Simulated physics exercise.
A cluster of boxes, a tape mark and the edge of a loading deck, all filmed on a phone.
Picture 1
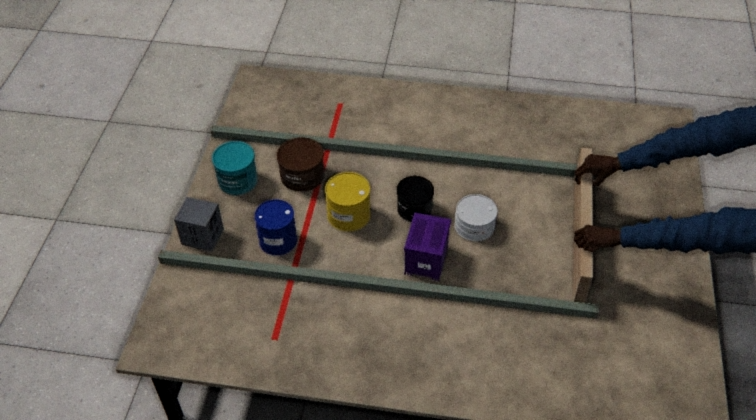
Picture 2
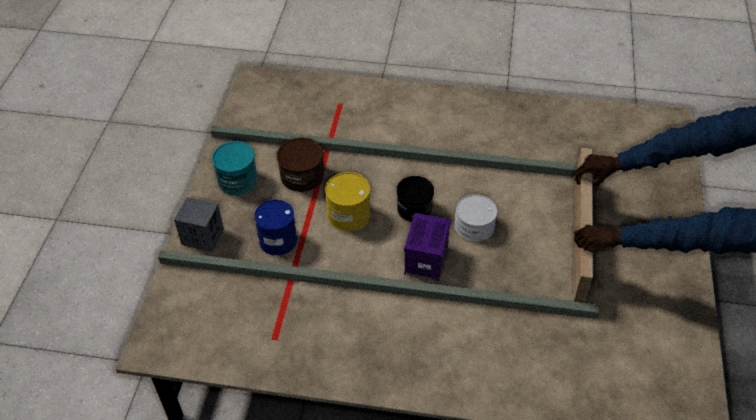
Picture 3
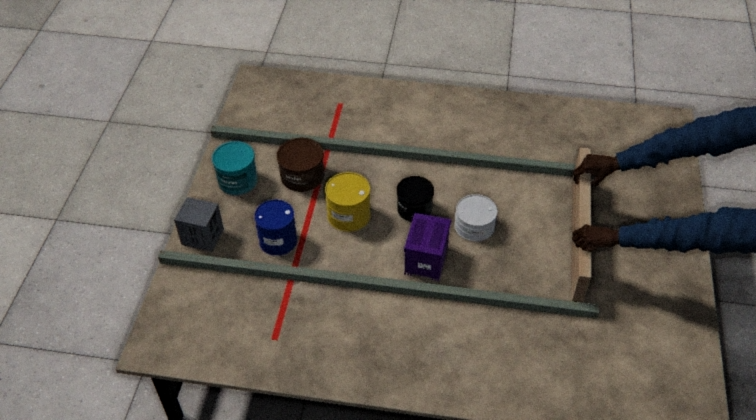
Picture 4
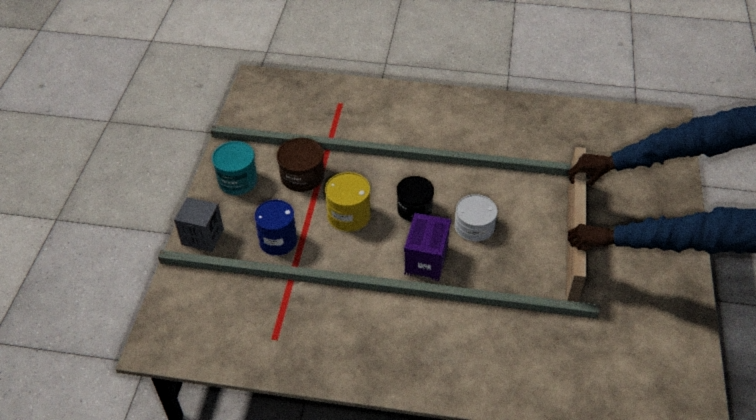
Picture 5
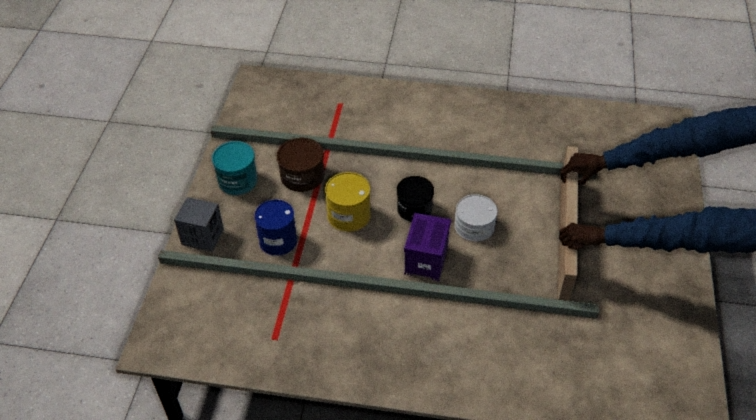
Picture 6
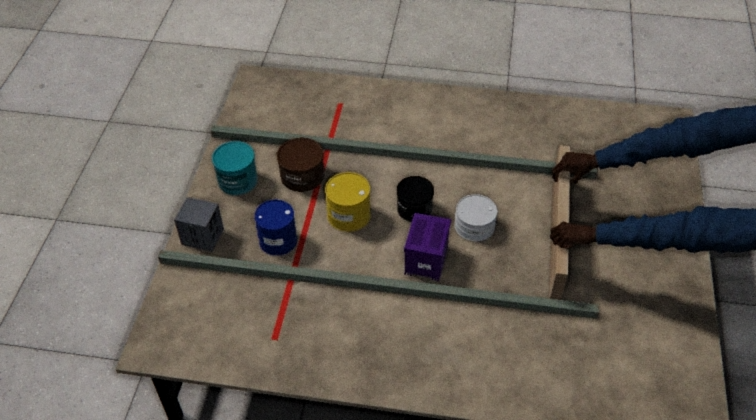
A wooden plank, gripped by two hands at the right of a table, rests almost still at first, then slides slightly left between two green rails. The crate, pails, canisters and purple tote around the red tape line stay where they are, with a gap still separating the plank from the white canister.
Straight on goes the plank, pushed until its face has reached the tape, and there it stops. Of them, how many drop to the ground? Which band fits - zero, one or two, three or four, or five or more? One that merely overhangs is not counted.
In the end, the drop-off count sits at nought.
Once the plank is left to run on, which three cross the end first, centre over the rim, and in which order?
Sequence: The grey crate, the turquoise pail, the brown pail.
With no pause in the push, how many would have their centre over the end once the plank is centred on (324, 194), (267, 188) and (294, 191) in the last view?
Counts per position: 0 / 1 / 0.
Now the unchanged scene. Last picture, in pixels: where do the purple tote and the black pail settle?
Result: One about (280, 231), other about (302, 164).
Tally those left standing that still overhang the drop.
0 overhanging.
Soon after, none off yet; grey crate at rest near (200, 225); turquoise pail at rest near (236, 169); blue canister at rest near (276, 228).
At rest, the number that fall off is zero.
